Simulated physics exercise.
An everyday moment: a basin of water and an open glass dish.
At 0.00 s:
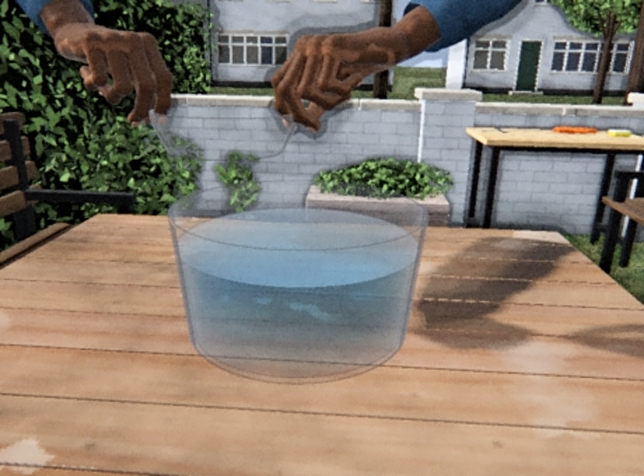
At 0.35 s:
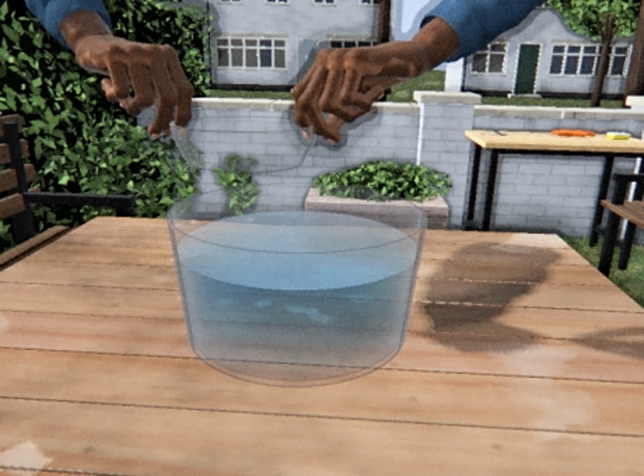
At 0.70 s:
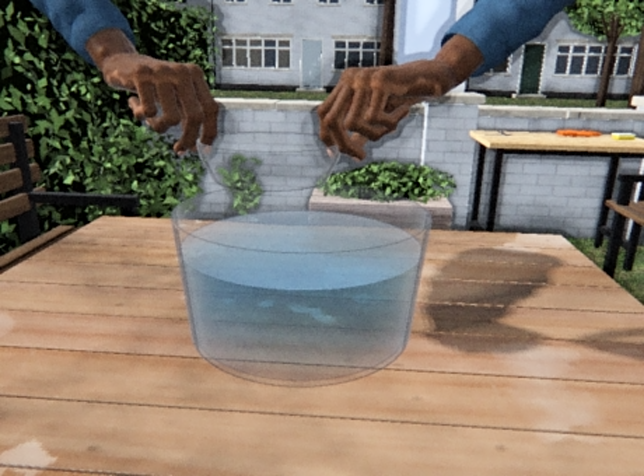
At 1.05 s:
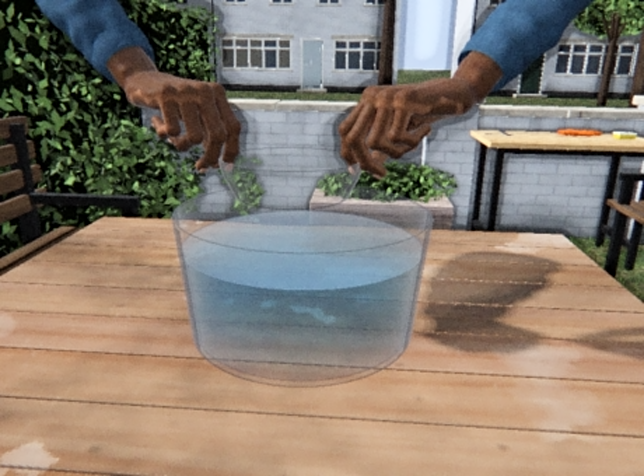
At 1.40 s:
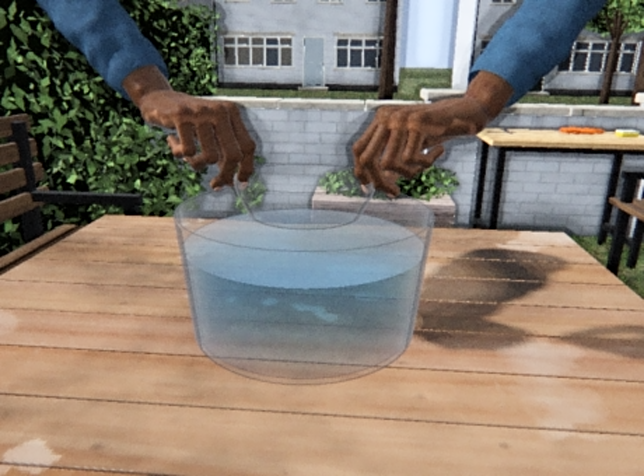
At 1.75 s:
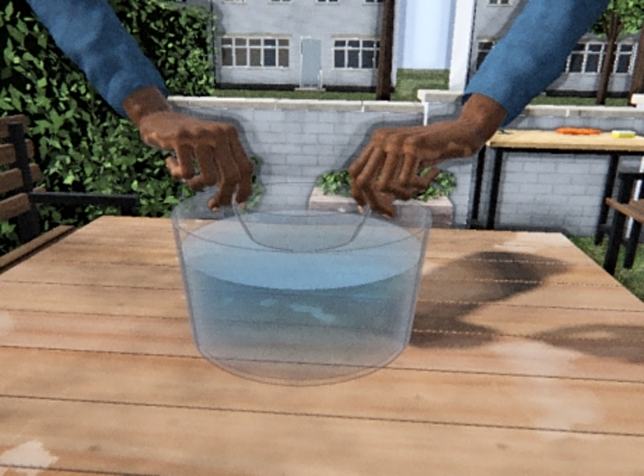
Two hands in blue sleeves held a clear, empty dish above a see-through basin of water on a wooden table, then moved it a little to the right and lowered it steadily toward the water.
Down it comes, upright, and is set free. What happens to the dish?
Once free, it rides on the surface.
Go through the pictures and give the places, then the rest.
The first picture shows dish (226, 129) empty; above the basin.
The second picture shows dish (246, 140) empty; coming down.
The third picture shows dish (271, 157) empty; lower.
The fourth picture shows dish (292, 174) empty; lower still.
The fifth picture shows dish (305, 193) empty; close to the surface.
The sixth picture shows dish (303, 213) empty; just over the surface.
After 2.2 s, the dish dips into the water.
After 2.8 s, it bobs and steadies.
After 5.0 s, the dish floats with most of its side showing.
